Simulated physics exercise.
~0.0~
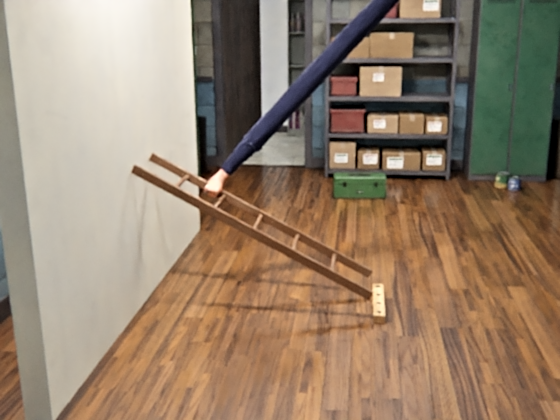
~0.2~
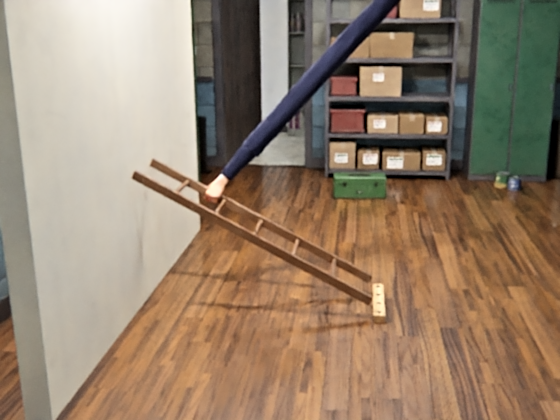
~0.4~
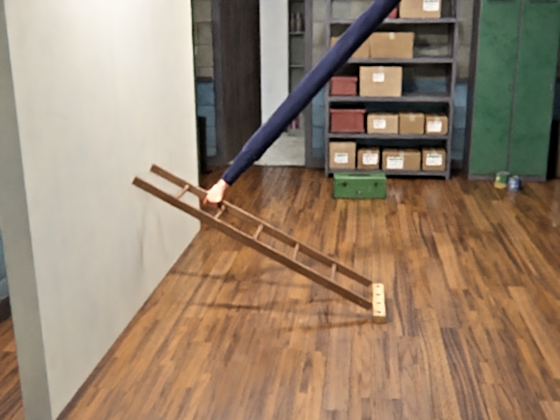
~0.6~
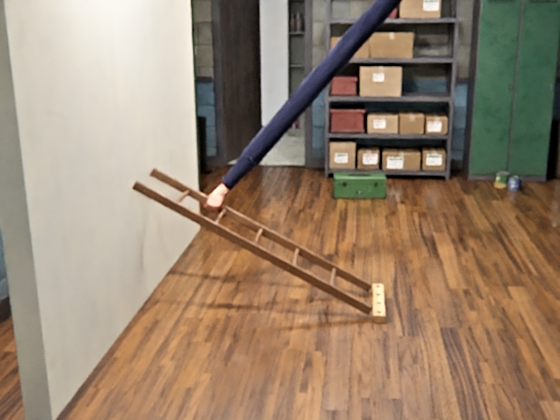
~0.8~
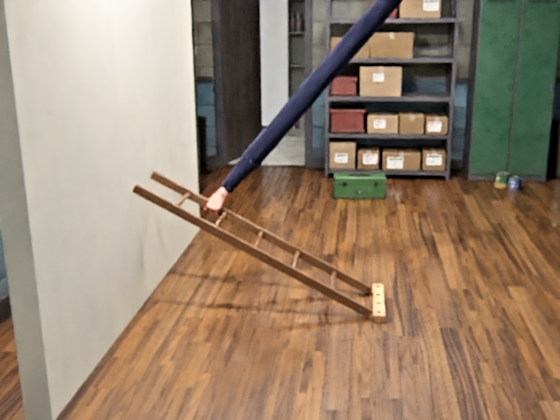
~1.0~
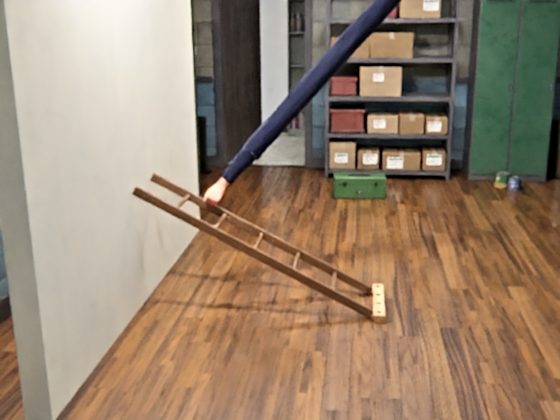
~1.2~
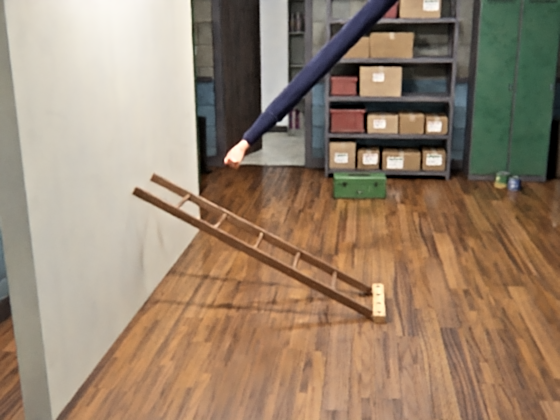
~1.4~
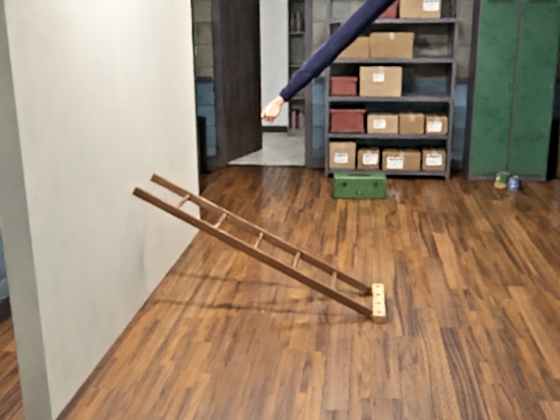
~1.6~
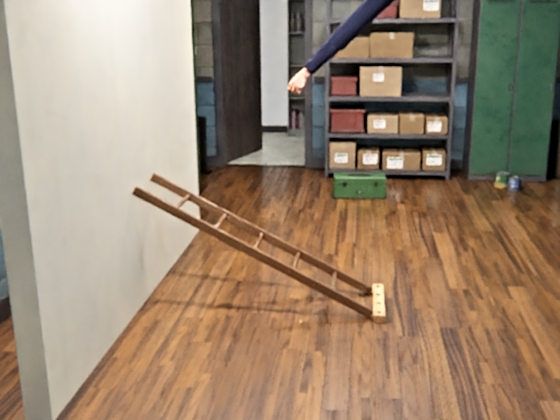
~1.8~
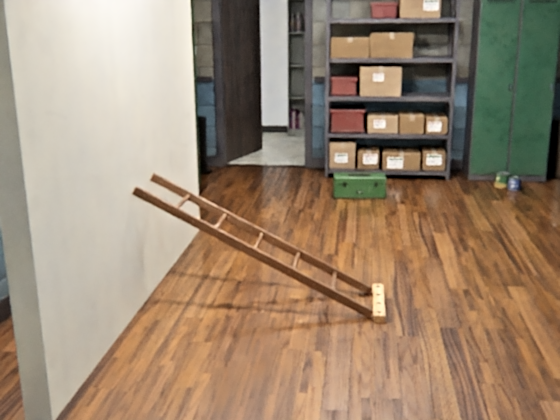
A brown wooden ladder leaned at a low slant by a pale wall, its foot against a batten on the floor, while a dark-sleeved arm shifted it slightly. The hand then let go and withdrew, and the ladder stayed propped up.
